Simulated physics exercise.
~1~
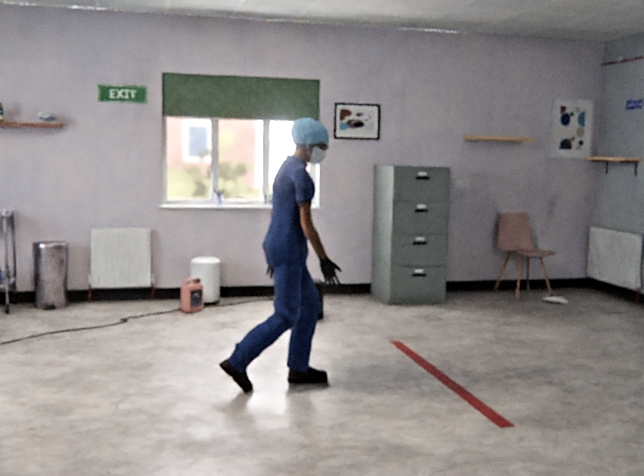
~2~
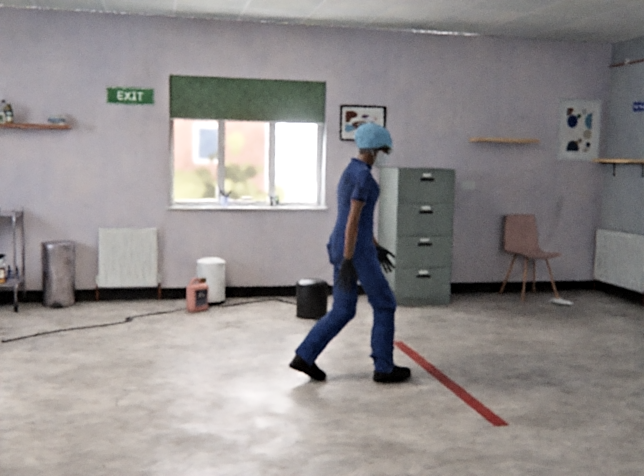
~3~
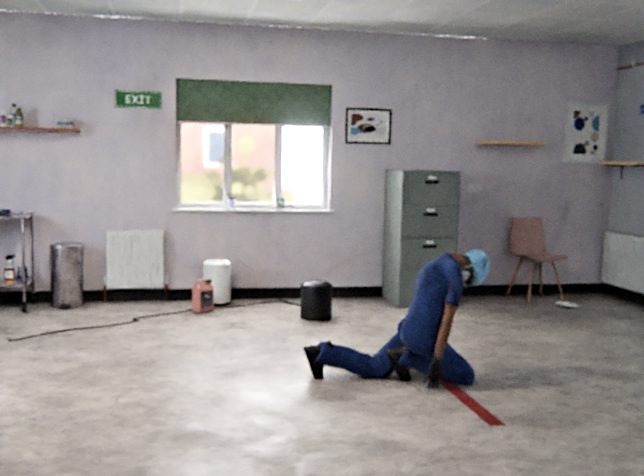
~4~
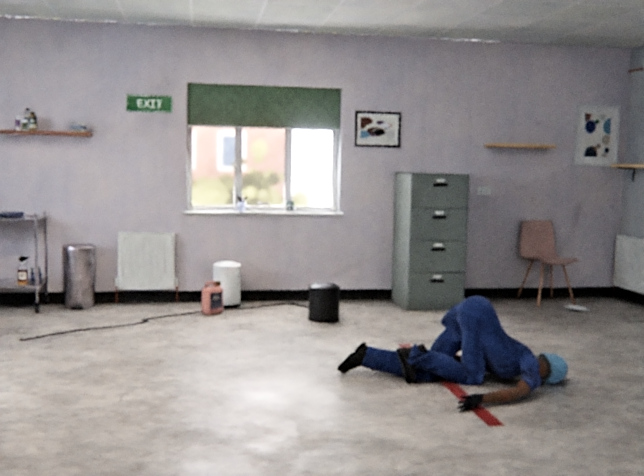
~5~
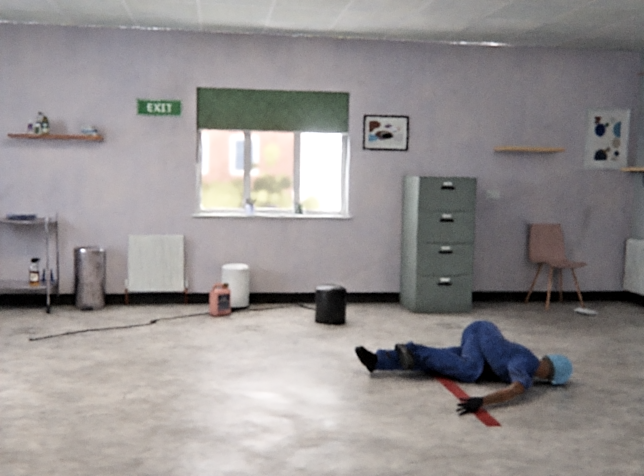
At first, a person in blue scrubs, a light blue cap, a face mask and dark gloves walks to the right across a bare room, toward a strip of red tape on the floor. The view drifts slightly sideways past a window, a filing cabinet and a chair. Near the tape, the person drops to the knees and slumps forward, arms hanging down. The body then topples over the tape, head and chest reaching the floor while the hips stay raised. Finally the hips sink, and the person lies stretched across the red tape, head to the right.
